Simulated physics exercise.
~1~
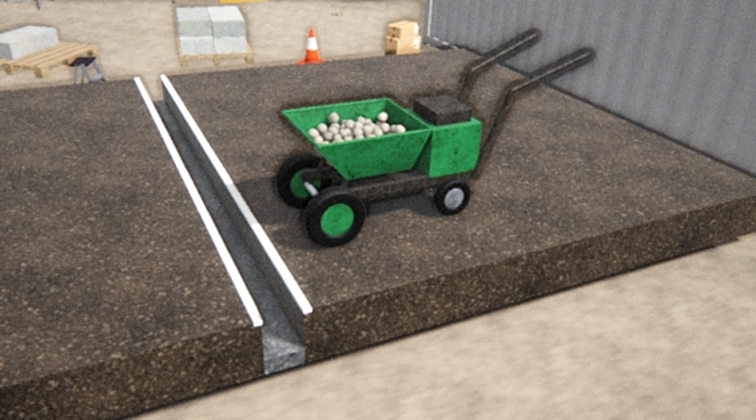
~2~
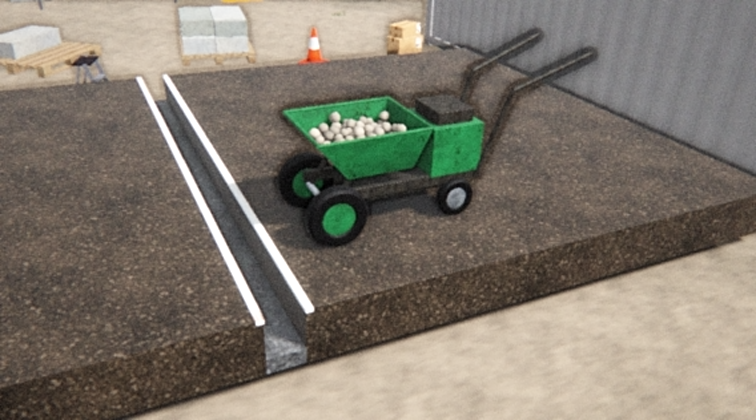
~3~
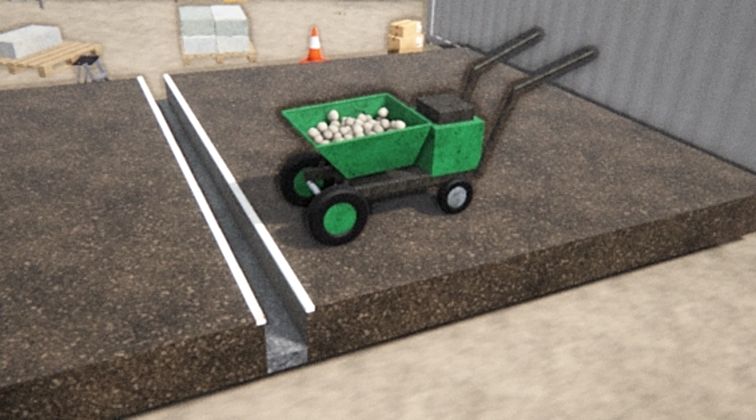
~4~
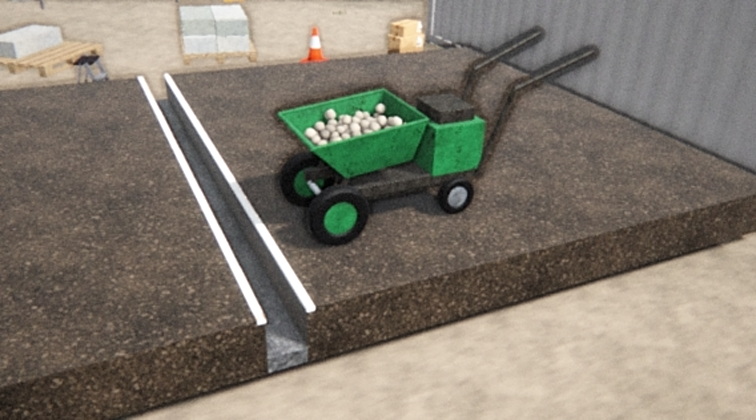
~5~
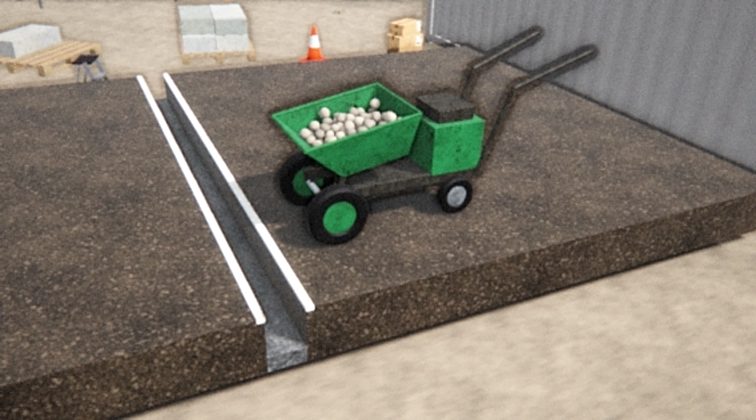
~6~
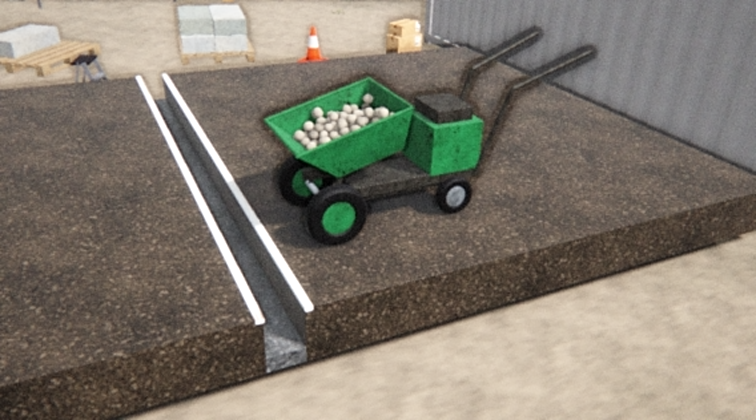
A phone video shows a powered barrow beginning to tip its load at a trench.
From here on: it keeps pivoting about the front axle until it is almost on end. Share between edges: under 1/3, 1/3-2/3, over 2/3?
The trench is given a third at least and two thirds at most of what is tipped.
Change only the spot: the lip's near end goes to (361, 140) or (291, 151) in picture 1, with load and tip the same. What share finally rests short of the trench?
I'd expect close to 20 per cent and then close to 0 per cent.
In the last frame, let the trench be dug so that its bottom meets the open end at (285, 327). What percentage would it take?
Close to 40 per cent, I reckon.
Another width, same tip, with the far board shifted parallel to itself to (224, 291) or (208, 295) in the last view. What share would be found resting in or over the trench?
You'd get 90 % in the first case and 100 % in the second.
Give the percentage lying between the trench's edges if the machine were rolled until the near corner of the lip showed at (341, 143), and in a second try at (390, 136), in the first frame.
Estimates: 90 %, 30 %.
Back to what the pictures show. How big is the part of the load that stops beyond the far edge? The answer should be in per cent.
I'd estimate about 55 per cent of the load.
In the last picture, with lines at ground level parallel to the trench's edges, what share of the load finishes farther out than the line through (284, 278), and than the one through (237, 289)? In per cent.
The first comes to 100 per cent, the second to 50 per cent.
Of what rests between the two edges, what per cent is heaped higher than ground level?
Some 0 per cent.
Just after the last frame, skip tipped steeply; every one in the skip.
A moment on, skip tipped right over; roughly two thirds in the skip; about a tenth in or heaped over the trench; roughly a quarter beyond it; just a few falling.
Further on, skip tipped right over; roughly half in or heaped over the trench; roughly half beyond it.
When it is over, skip tipped right over; roughly half in or heaped over the trench; roughly half beyond it.
